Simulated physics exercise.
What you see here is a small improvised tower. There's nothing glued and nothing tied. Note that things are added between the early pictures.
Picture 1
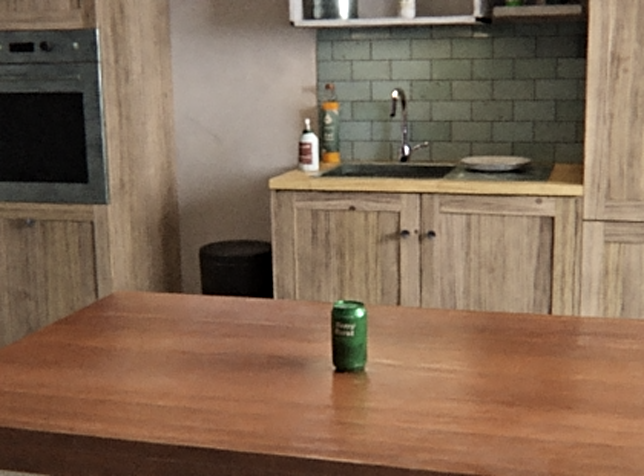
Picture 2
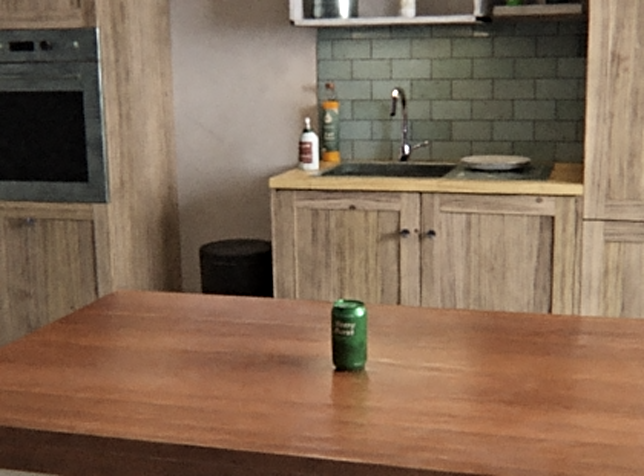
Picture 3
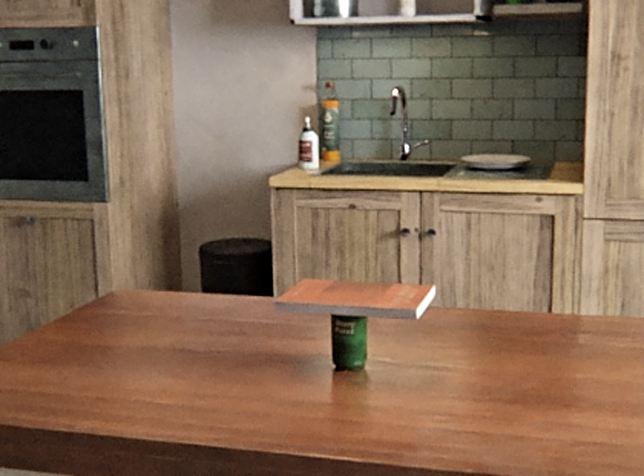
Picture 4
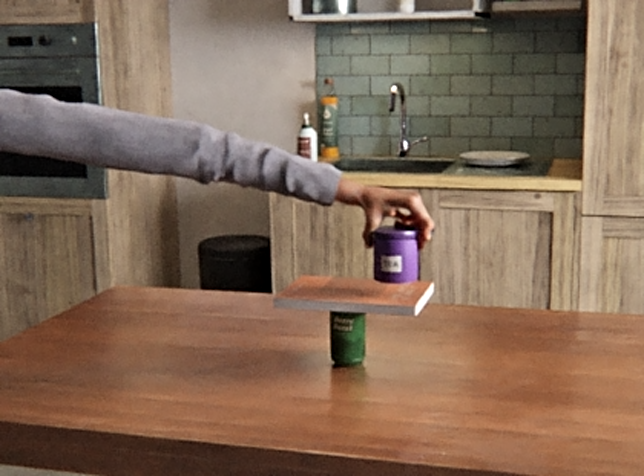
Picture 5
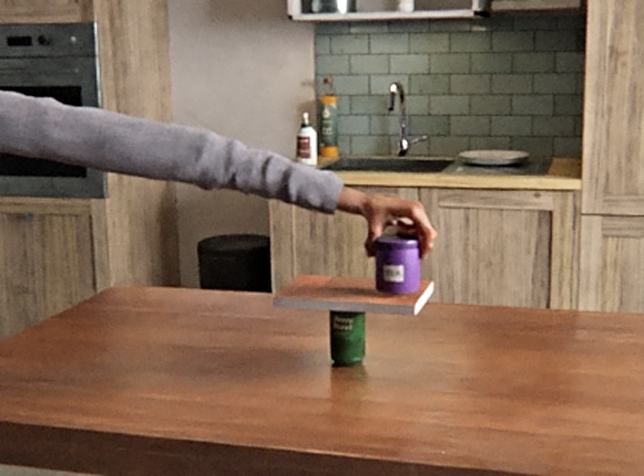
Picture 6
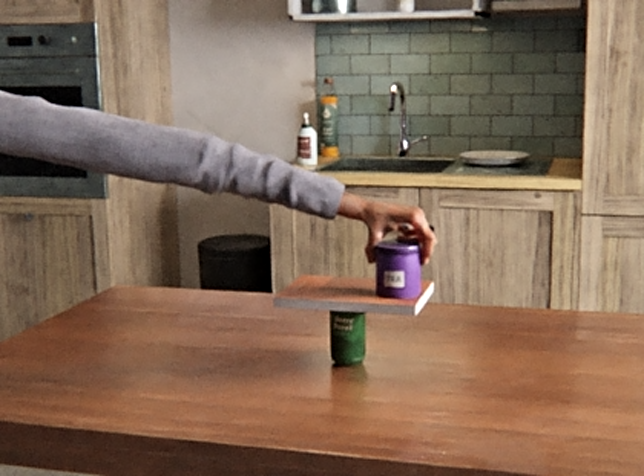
Purple jar being lowered by a hand onto the right side of a board resting on a green can, still held.
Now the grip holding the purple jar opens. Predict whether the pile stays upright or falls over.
The result is a spill.
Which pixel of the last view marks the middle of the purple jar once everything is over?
At about (456, 350).
Then, 0.40 s after the last picture, purple jar now fallen; orange book tipped 67° from how it was.
Then, 0.70 s after the last picture, orange book on its side.
Then, 1.20 s after the last picture, orange book now fallen.
Then, 1.60 s after the last picture, things are still on the move.
By the end, fallen, purple jar and orange book; green can in place. Seen from the same camera at the end, purple jar near (456, 350). The stack loses its balance.
